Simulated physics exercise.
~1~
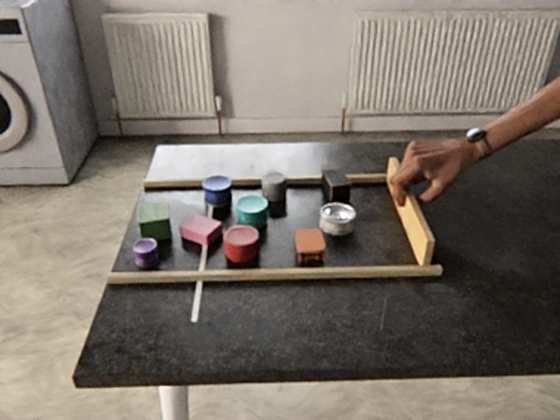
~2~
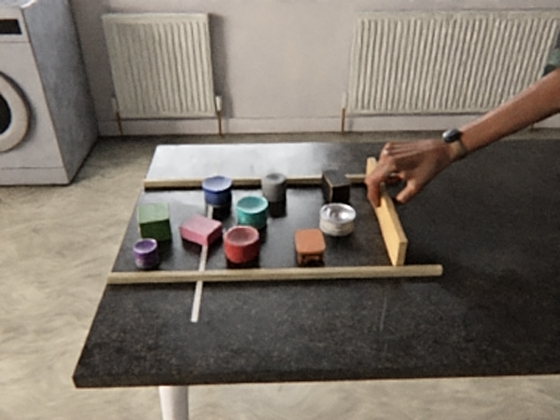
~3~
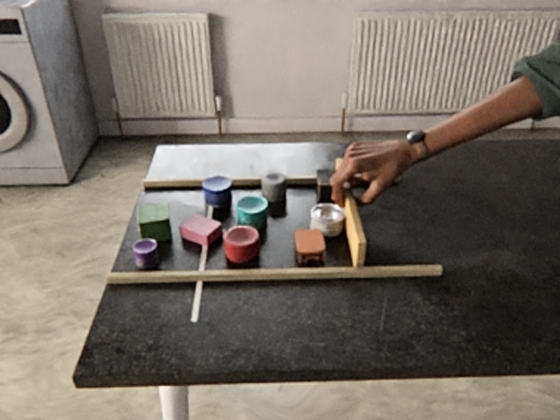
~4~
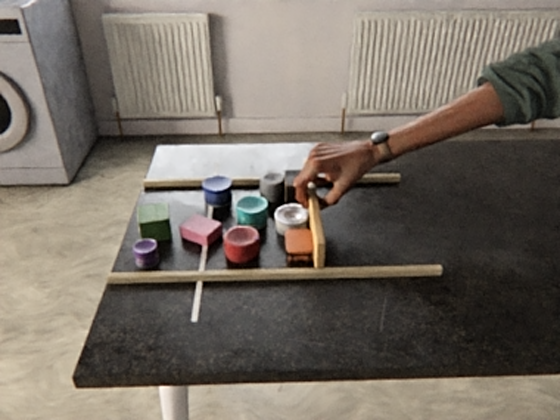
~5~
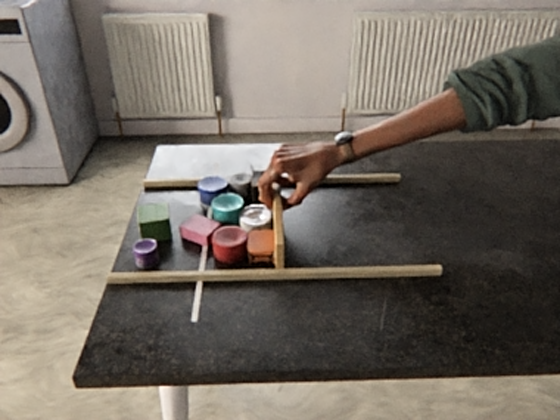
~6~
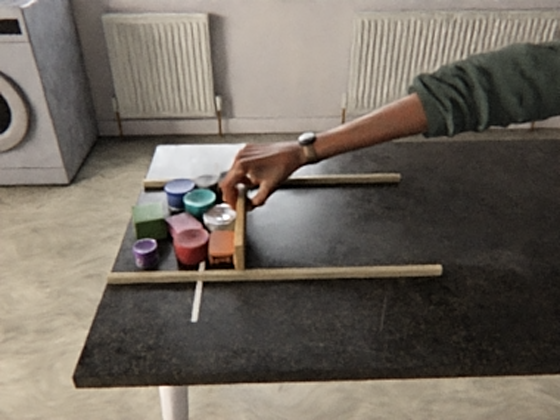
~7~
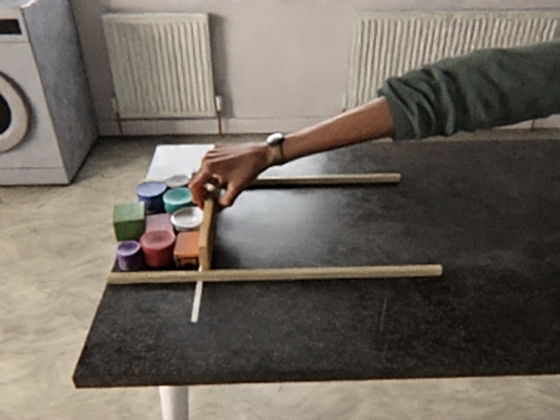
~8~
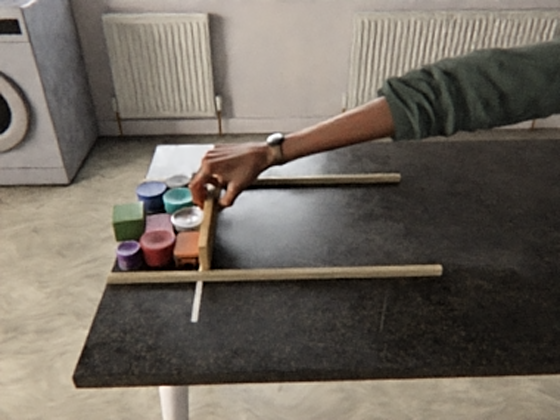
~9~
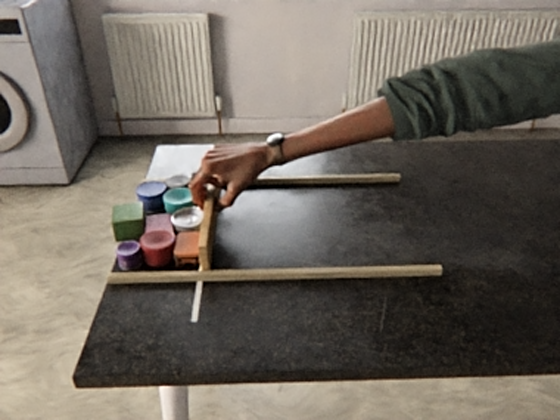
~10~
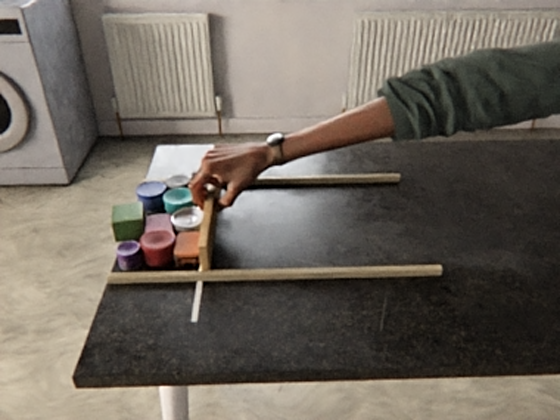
The footage shows a hand sliding an upright wooden board leftward across a dark table between two wooden strips, gathering small colourful tins and blocks into a tight cluster near the table's left edge, then holding the board still by the tape mark with everything remaining on the table.
